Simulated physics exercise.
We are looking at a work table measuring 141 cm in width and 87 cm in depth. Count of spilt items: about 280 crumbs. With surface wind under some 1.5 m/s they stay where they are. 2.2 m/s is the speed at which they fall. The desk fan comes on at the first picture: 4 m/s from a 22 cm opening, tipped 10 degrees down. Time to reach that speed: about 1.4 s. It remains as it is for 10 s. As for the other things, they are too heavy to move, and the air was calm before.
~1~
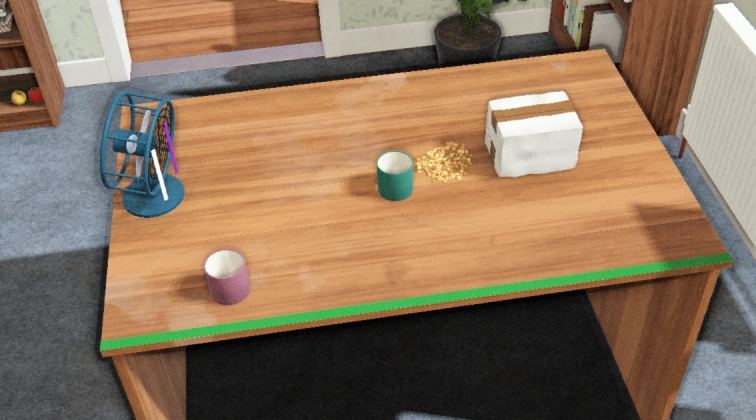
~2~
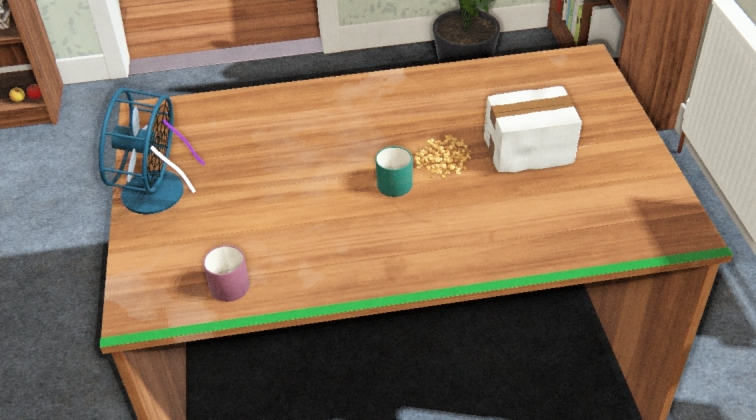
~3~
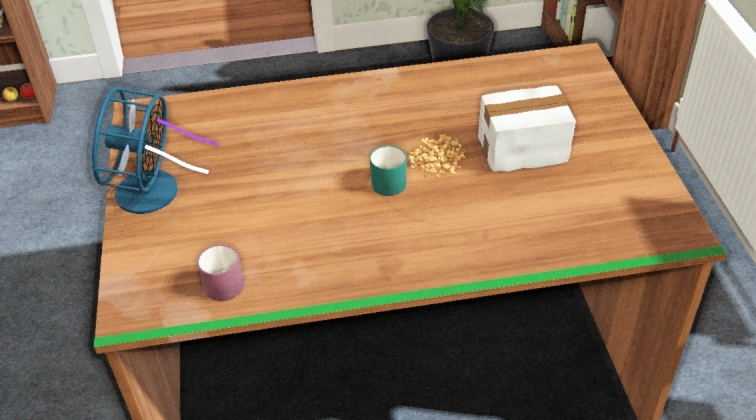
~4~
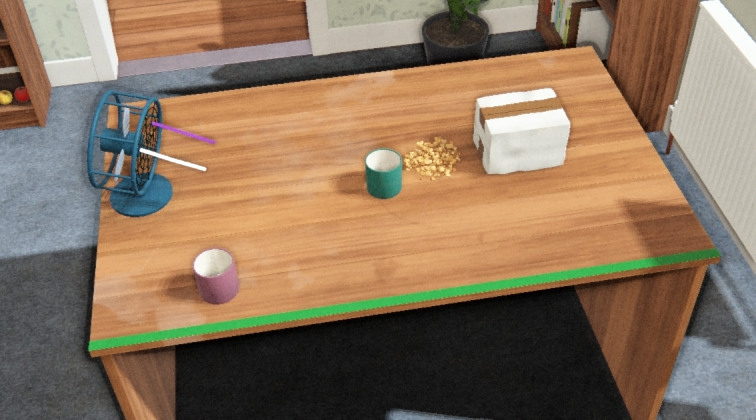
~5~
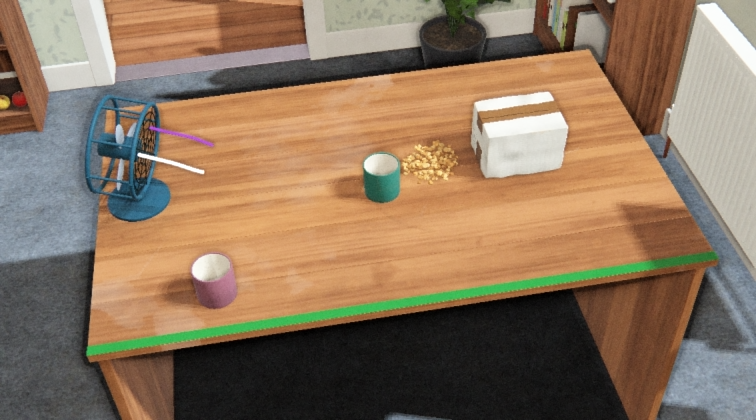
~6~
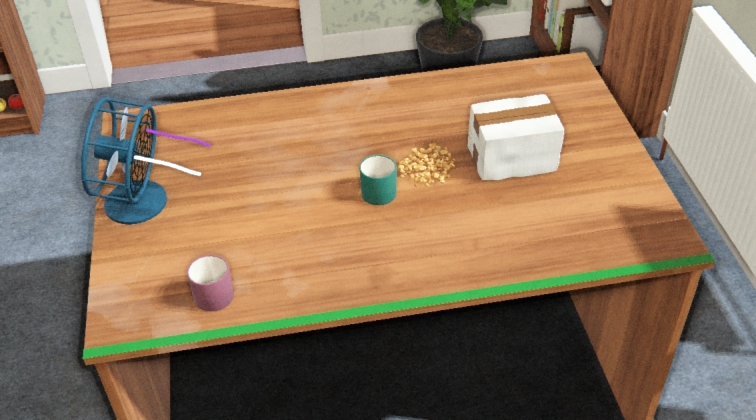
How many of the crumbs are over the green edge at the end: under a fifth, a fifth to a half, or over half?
The fraction over that edge is going to land from one fifth up to one half.
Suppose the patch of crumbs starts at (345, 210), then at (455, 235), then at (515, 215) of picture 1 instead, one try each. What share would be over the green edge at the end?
First try 90 %, second 90 %, third 90 %.
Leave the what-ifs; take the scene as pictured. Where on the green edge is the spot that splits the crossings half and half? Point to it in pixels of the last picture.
Around (635, 274).
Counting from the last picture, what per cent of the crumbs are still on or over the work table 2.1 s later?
It should be roughly 40 % by then.
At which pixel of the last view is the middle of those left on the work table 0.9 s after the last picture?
Approx. centre at (457, 173) px.
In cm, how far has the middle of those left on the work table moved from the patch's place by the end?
15 cm.
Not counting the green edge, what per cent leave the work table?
That lands at some 40 %.
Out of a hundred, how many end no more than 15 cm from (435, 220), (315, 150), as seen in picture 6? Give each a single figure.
In turn about 20 %, 0 %.
Then, 0.9 s after the last picture the count stands so, 1 % are over the green edge; the middle of those still in play is near (457, 173).
Then, 2.1 s after the last picture the count stands so, 31 % are over the green edge; the middle of those still in play is near (430, 201).
Then, 4.4 s after the last picture the count stands so, 36 % are over the green edge; the middle of those still in play is near (426, 210).
Then, 8.9 s after the last picture, at the end, 39 % are over the green edge; the middle of those still in play is near (424, 206).
